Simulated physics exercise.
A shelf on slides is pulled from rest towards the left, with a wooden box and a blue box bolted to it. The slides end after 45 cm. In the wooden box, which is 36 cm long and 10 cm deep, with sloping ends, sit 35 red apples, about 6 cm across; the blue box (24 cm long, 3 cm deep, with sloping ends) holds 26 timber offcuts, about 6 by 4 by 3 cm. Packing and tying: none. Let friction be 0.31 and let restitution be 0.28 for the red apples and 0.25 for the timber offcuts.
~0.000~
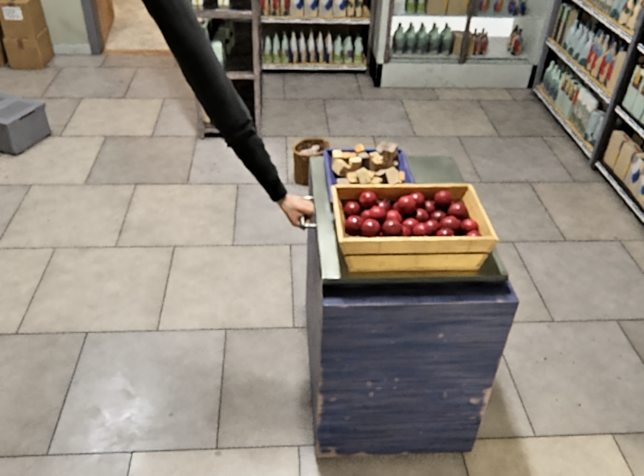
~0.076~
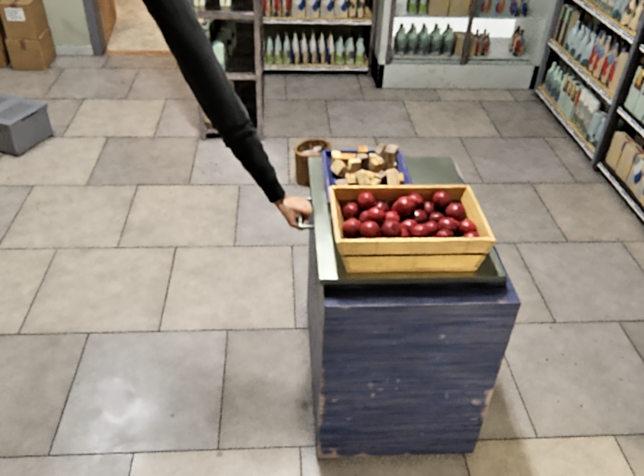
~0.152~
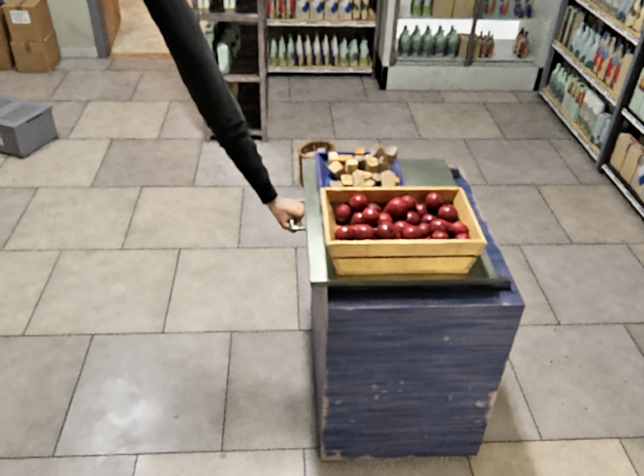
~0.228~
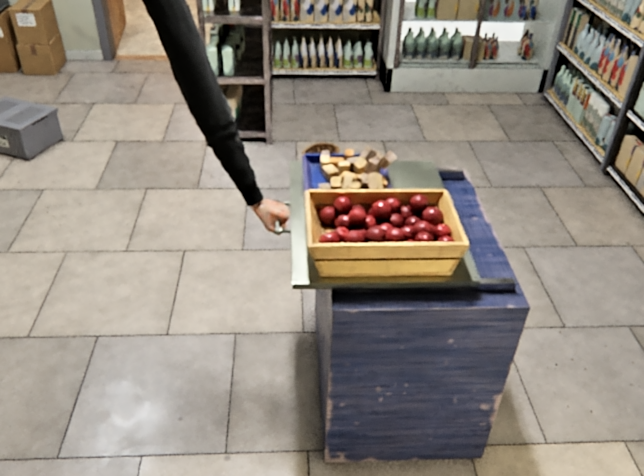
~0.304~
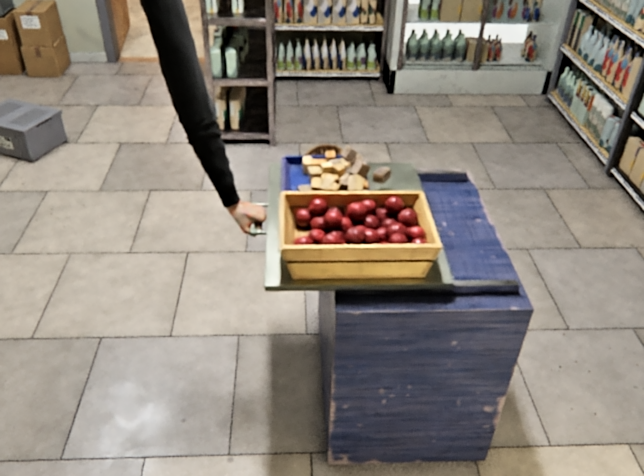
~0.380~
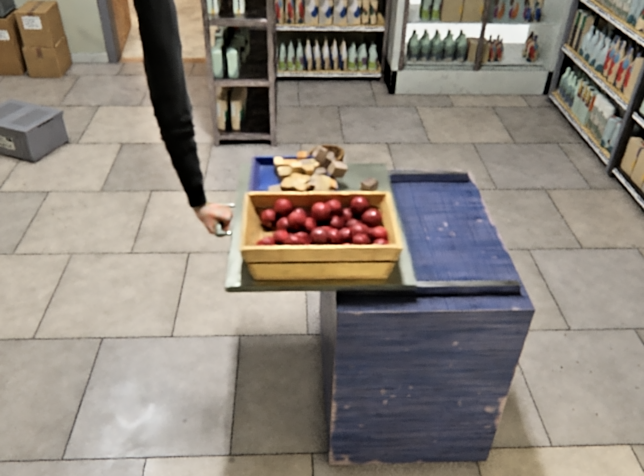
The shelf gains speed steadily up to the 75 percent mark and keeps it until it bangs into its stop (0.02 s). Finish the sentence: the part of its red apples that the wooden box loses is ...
... less than a sixth.
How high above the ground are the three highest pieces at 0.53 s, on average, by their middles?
94 cm.
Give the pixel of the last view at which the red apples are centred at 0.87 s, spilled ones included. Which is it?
Their middle is around (253, 238).
After 0.45 s, the shelf hits its stop.
After 0.53 s, 0 of 35 out of the wooden box and 2 of 26 out of the blue box.
After 0.65 s, 0 of 35 out of the wooden box and 4 of 26 out of the blue box.
After 0.87 s, 1 of 35 out of the wooden box and 6 of 26 out of the blue box.
Outcome (at 1.30 s), 1 of 35 out of the wooden box and 7 of 26 out of the blue box. Asked share, 1 of 35, 3 per cent.
